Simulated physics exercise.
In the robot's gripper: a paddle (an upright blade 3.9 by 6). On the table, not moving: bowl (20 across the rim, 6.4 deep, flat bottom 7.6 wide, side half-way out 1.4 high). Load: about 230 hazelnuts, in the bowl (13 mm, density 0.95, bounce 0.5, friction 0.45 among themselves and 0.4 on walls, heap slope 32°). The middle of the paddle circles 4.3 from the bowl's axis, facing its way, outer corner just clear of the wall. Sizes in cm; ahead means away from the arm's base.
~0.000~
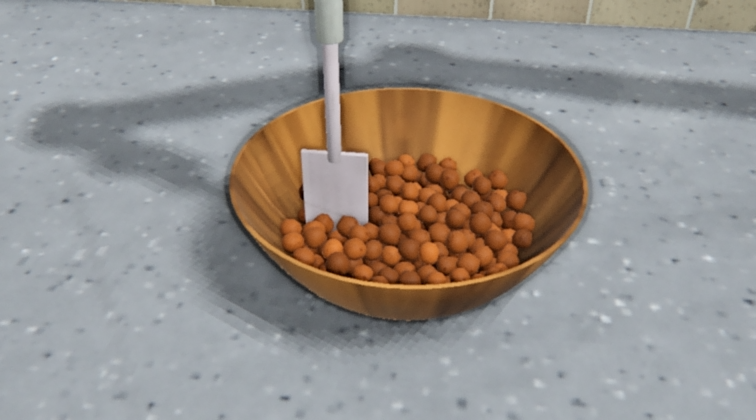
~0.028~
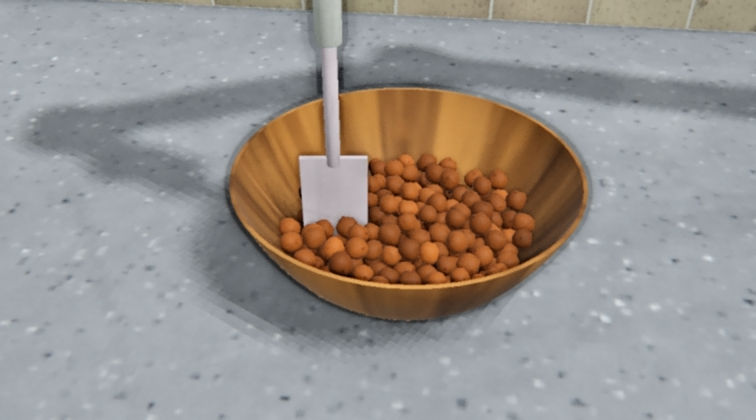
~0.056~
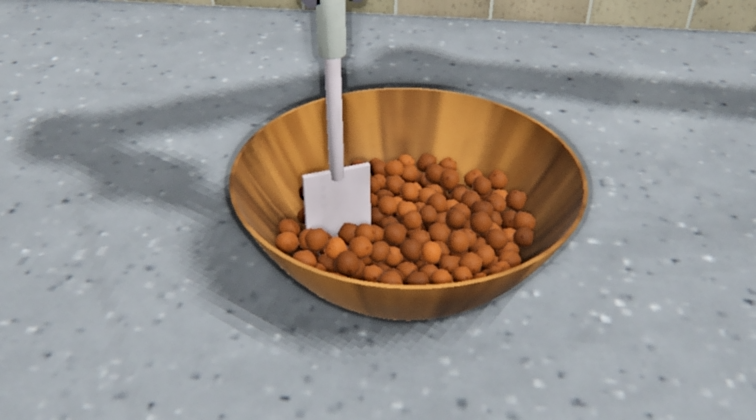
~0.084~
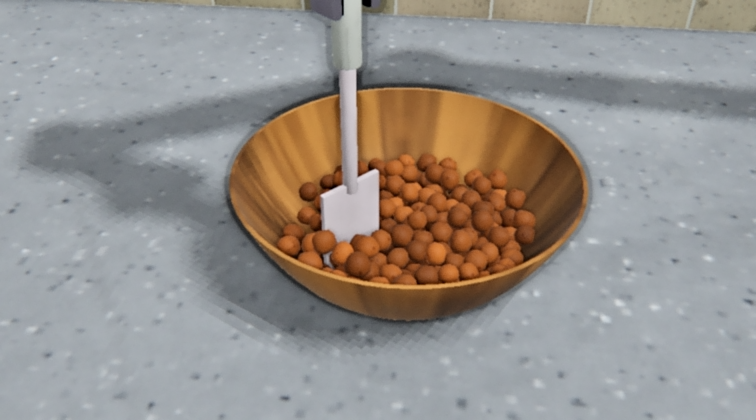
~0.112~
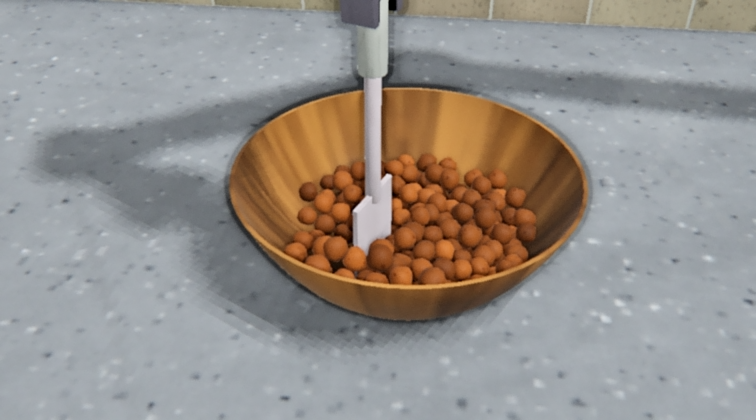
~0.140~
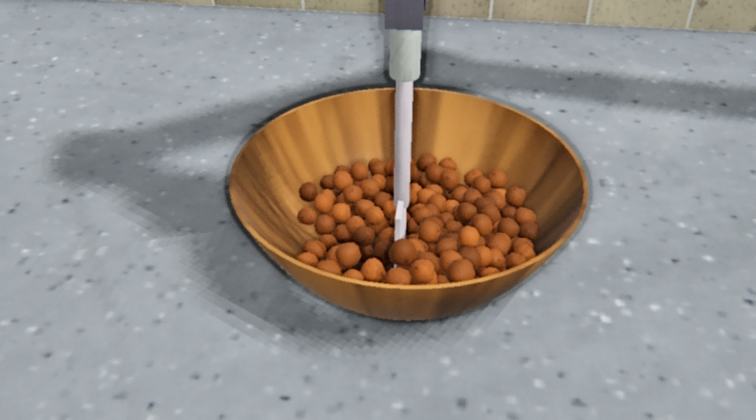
The footage shows a robot arm holding an upright pale paddle in a wooden bowl of round brown hazelnuts on a speckled surface; the paddle sweeps from the left toward the middle, turning edge-on as it pushes nuts aside.
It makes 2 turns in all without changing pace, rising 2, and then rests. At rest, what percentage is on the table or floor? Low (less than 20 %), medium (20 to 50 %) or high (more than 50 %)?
A low share, less than 20 %, ends on the table or floor.
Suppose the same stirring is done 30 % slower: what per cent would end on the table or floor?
It would be near 0 per cent.
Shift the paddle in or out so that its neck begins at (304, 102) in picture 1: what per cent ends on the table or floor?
About 10 per cent.
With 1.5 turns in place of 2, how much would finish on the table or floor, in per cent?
It would be near 10 per cent.
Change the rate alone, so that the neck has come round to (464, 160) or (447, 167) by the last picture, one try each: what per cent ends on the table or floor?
About 25 and 25 per cent.
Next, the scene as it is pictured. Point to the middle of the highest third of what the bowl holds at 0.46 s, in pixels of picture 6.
At about (316, 175).
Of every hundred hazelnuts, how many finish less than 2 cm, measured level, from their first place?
Roughly 10 per cent.
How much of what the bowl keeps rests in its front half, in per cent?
Some 55 per cent.
By 0.46 s, 336° round, highest piece 9 above the table; 209 in the bowl, 17 on the table or floor, 4 in flight or on the tool.
By 0.79 s, 222° round, highest piece 6 above the table; 204 in the bowl, 26 on the table or floor.
By 1.15 s, 0° round, highest piece 5 above the table; 204 in the bowl, 26 on the table or floor.
By 1.85 s, 0° round, highest piece 5 above the table; 204 in the bowl, 26 on the table or floor.
Final count, 204 in the bowl, 26 on the table or floor. That is 11 % on the table or floor.
